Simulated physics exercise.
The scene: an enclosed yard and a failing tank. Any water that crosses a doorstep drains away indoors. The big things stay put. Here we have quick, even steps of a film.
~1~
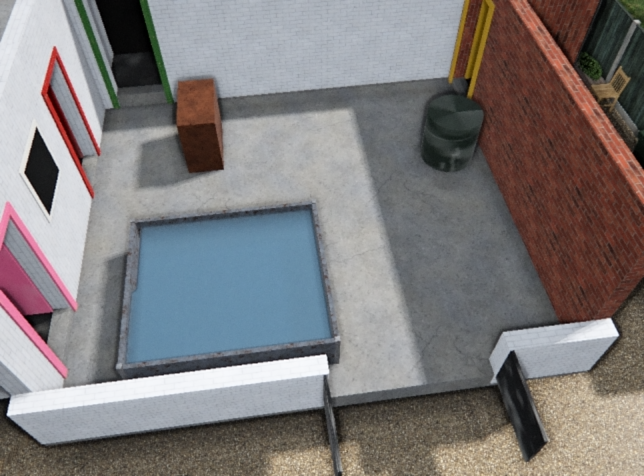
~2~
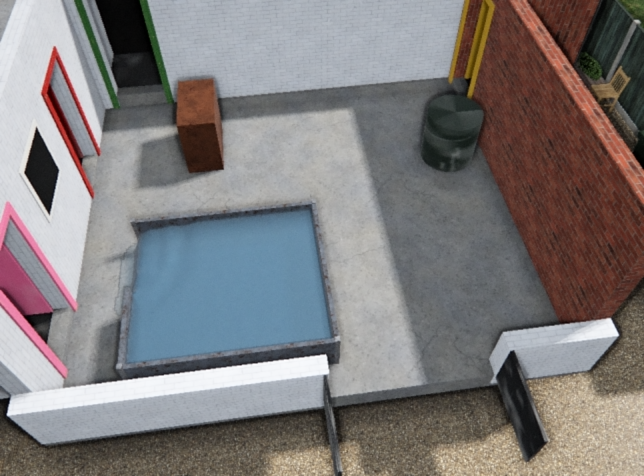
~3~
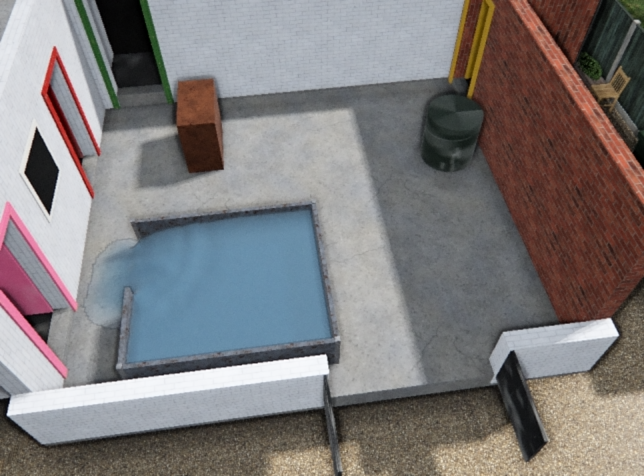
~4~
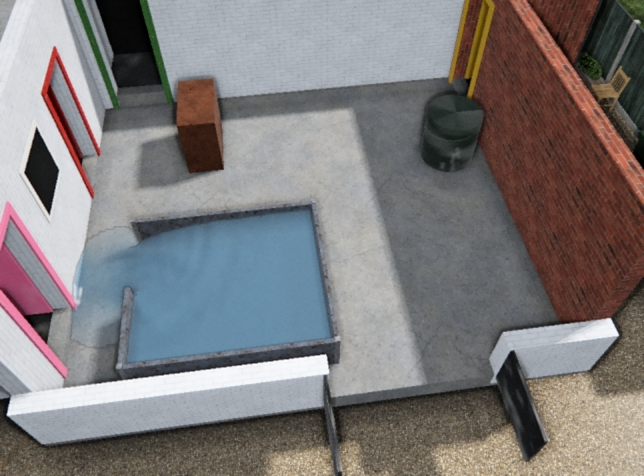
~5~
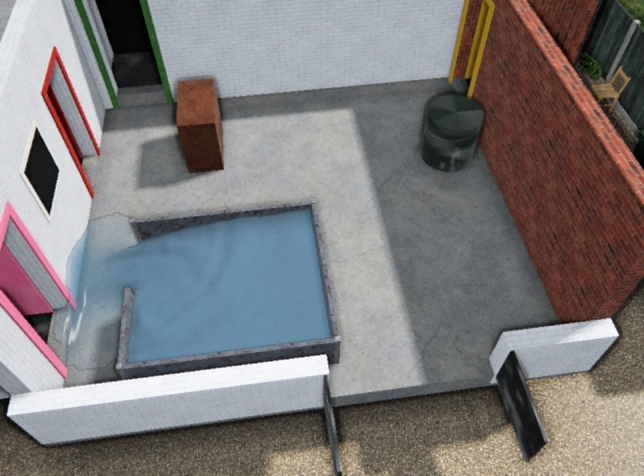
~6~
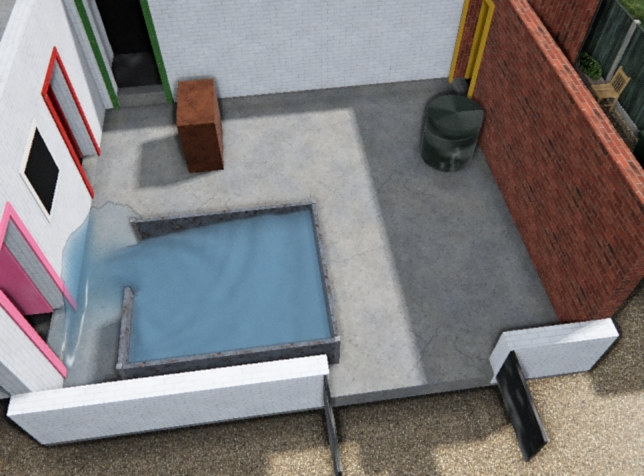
Water in the low square tank burst out through a gap in its left side, spread across the concrete floor to the white wall by the pink doorway, and splashed up against it.
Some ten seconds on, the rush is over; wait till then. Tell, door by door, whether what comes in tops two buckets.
In turn, the pink door tops two buckets; the red door tops two buckets; the yellow door keeps to two buckets or fewer; the green door keeps to two buckets or fewer.
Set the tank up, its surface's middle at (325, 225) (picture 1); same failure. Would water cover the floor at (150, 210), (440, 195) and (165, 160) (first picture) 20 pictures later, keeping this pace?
Well, in the order you listed them, they'd be reached by the flood, unreached and reached by the flood.
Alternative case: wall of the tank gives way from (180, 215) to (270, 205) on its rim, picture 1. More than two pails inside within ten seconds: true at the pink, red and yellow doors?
Here's how it goes: The pink door fails to reach the limit, the red door surpasses the limit, and the yellow door surpasses the limit.
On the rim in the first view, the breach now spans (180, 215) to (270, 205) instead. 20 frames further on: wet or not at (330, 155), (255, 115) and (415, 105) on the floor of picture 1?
So: Wetted, then wetted, then wetted.
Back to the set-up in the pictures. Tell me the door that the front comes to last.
It is the door marked yellow.
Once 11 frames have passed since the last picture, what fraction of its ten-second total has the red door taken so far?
That share would be near 5 %.
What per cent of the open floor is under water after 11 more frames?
Around 25 percent.
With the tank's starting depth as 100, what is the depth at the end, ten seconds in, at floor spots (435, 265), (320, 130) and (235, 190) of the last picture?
About 6, 4 and 4 per cent.
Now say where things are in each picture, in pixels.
The first picture shows the tank at (228, 279) is whole and still.
In the second picture, the front is at a hidden place, out from the gap at (140, 271).
In the third picture, water pours out at (141, 272) and has run to (117, 246).
In the fourth picture, water pours out at (141, 273) and has run to (85, 246).
In the fifth picture, water pours out at (141, 273) and has run to (89, 225).
In the sixth picture, water pours out at (141, 272) and has run to (91, 211).
A moment on, water covers 15 % of the floor; the pink door under two buckets in, the red door wet at the sill, nothing in, the yellow door not reached, the green door not reached.
Next, water covers 25 % of the floor; the pink door over two buckets in, the red door under two buckets in, the yellow door not reached, the green door wet at the sill, nothing in.
Then, water covers 35 % of the floor; the pink door over two buckets in, the red door under two buckets in, the yellow door not reached, the green door wet at the sill, nothing in.
Later, water covers 65 % of the floor; the pink door far over two buckets in, the red door under two buckets in, the yellow door wet at the sill, nothing in, the green door wet at the sill, nothing in.
In the end, water covers 90 % of the floor; the pink door far over two buckets in, the red door over two buckets in, the yellow door wet at the sill, nothing in, the green door wet at the sill, nothing in.
